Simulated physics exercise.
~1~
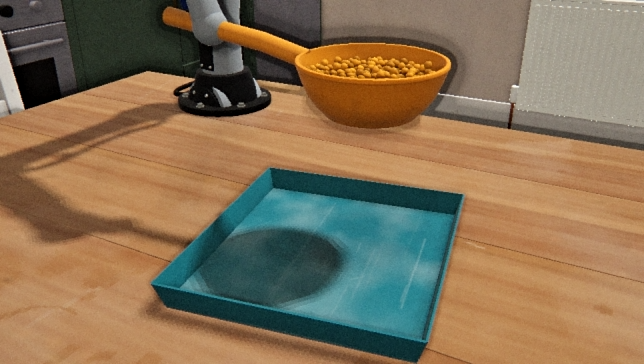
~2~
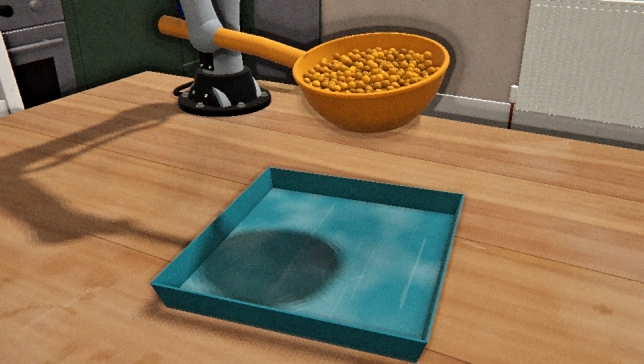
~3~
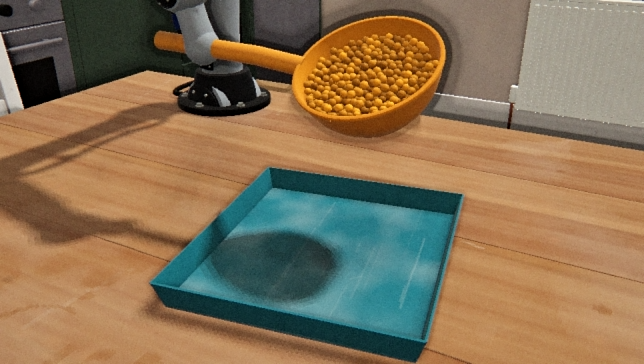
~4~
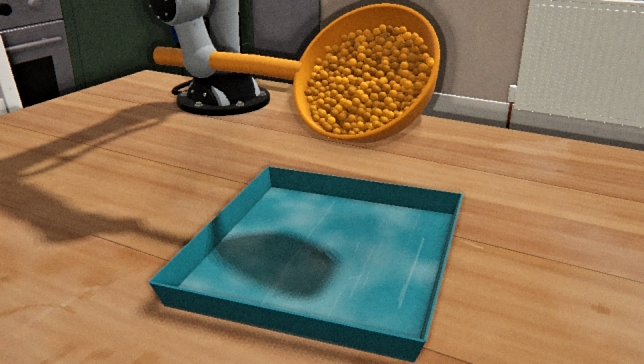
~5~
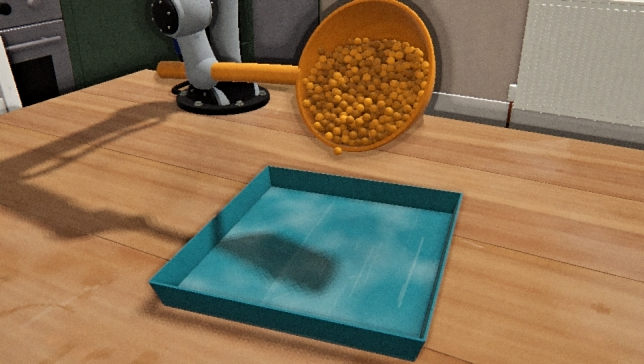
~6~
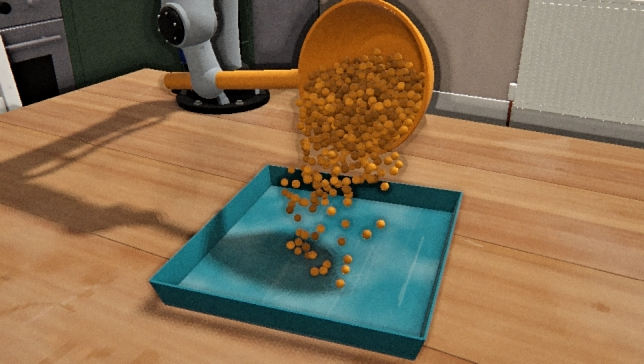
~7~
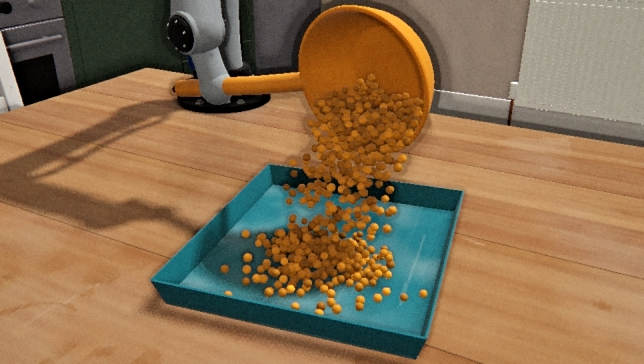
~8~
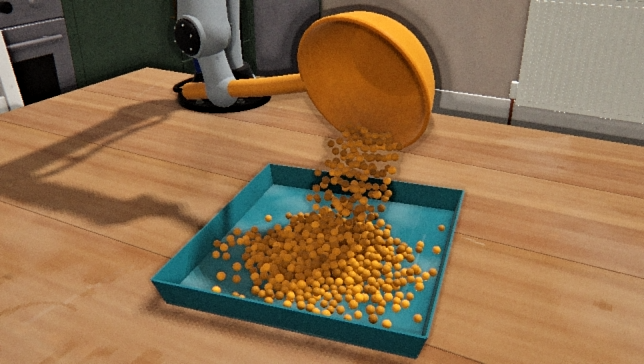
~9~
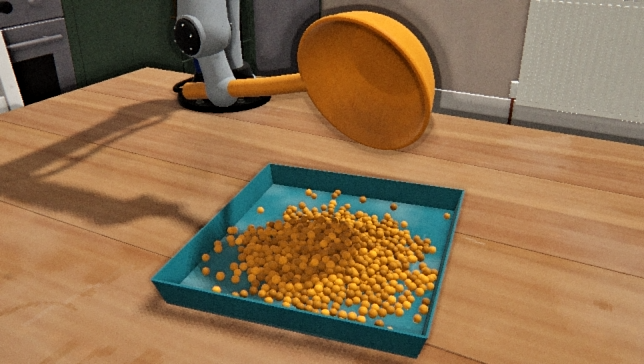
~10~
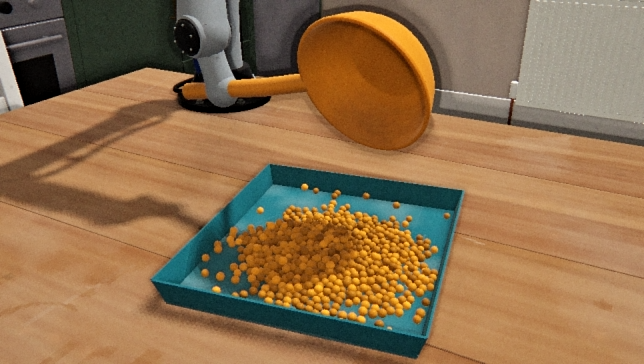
An orange ladle full of small round orange pieces, held by a robot arm above a wooden table, tipped steadily until they poured into the square teal tray below, leaving a wide heap there while the emptied ladle stayed tilted overhead.
